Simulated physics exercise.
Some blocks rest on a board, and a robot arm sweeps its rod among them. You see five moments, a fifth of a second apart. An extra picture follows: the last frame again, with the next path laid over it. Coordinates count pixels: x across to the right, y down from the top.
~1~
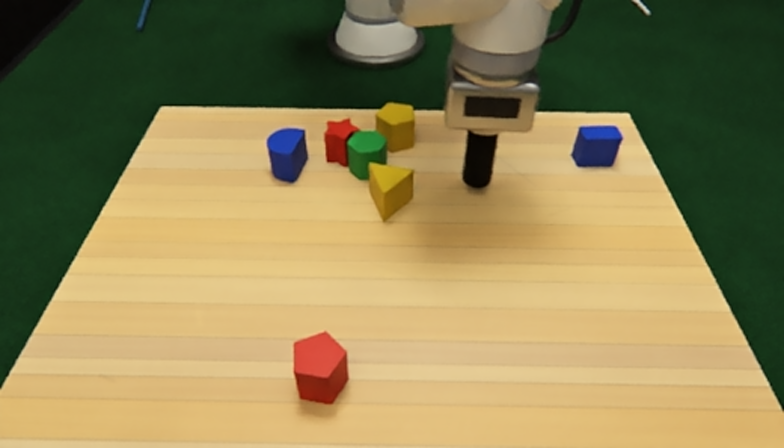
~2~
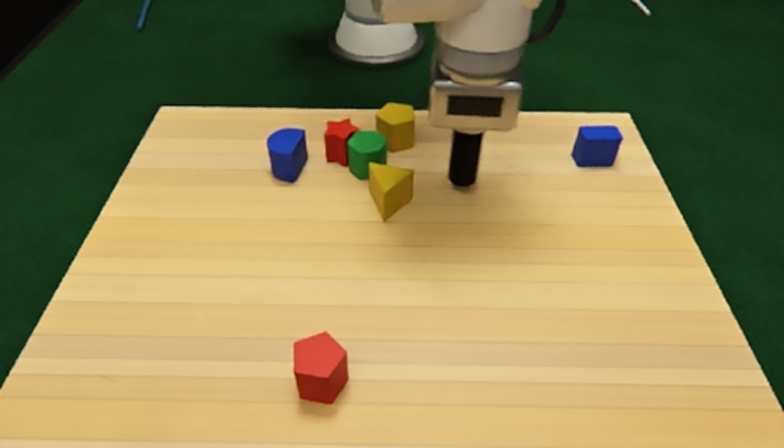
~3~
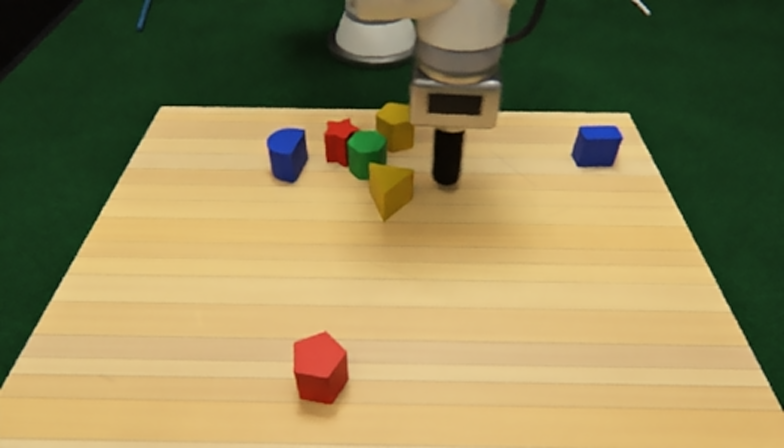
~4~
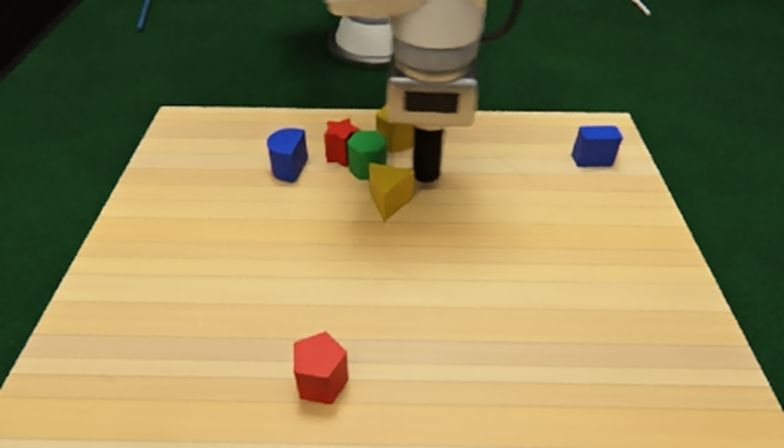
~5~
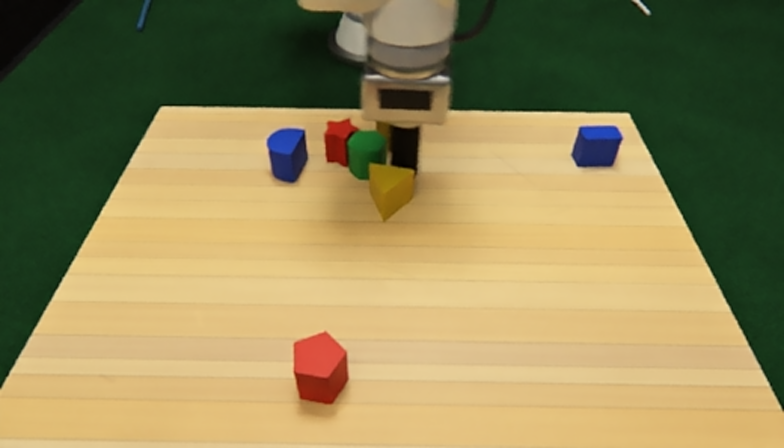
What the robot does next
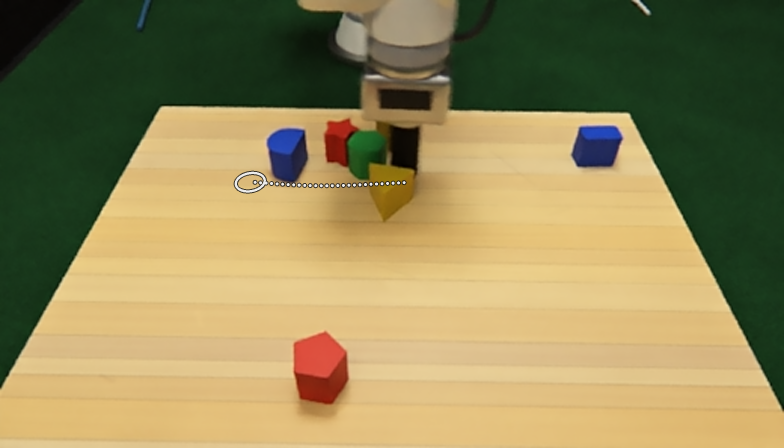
A robot arm sweeps its black rod left across the board toward the still yellow blocks.
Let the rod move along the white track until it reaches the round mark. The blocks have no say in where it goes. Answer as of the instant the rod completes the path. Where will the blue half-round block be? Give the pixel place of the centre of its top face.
The blue half-round block ends near (269, 136).
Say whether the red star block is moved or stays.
Moved off its spot.
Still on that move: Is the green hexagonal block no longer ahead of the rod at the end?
Yes, that is what happens.
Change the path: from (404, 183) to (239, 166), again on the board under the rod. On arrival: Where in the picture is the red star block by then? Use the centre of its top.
It sits at (324, 108).
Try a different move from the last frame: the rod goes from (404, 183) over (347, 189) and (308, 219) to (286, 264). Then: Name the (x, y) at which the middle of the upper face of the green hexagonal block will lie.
I'd guess (346, 139).
Path on the board, from (404, 183) through (327, 186) to (250, 182).
What follows on the original path. One third of the way, rod at (351, 175); red star block at (333, 118), turned 25° clockwise; green hexagonal block at (342, 138), turned 50° clockwise.
Two thirds of the way, rod at (299, 175); blue half-round block at (282, 138), turned 15° clockwise; red star block at (333, 117), turned 30° clockwise; green hexagonal block at (336, 137), turned 60° clockwise.
At the end, rod at (248, 172); blue half-round block at (269, 136), turned 75° clockwise; red star block at (333, 117), turned 30° clockwise; green hexagonal block at (336, 137), turned 60° clockwise; yellow three-sided block in place.
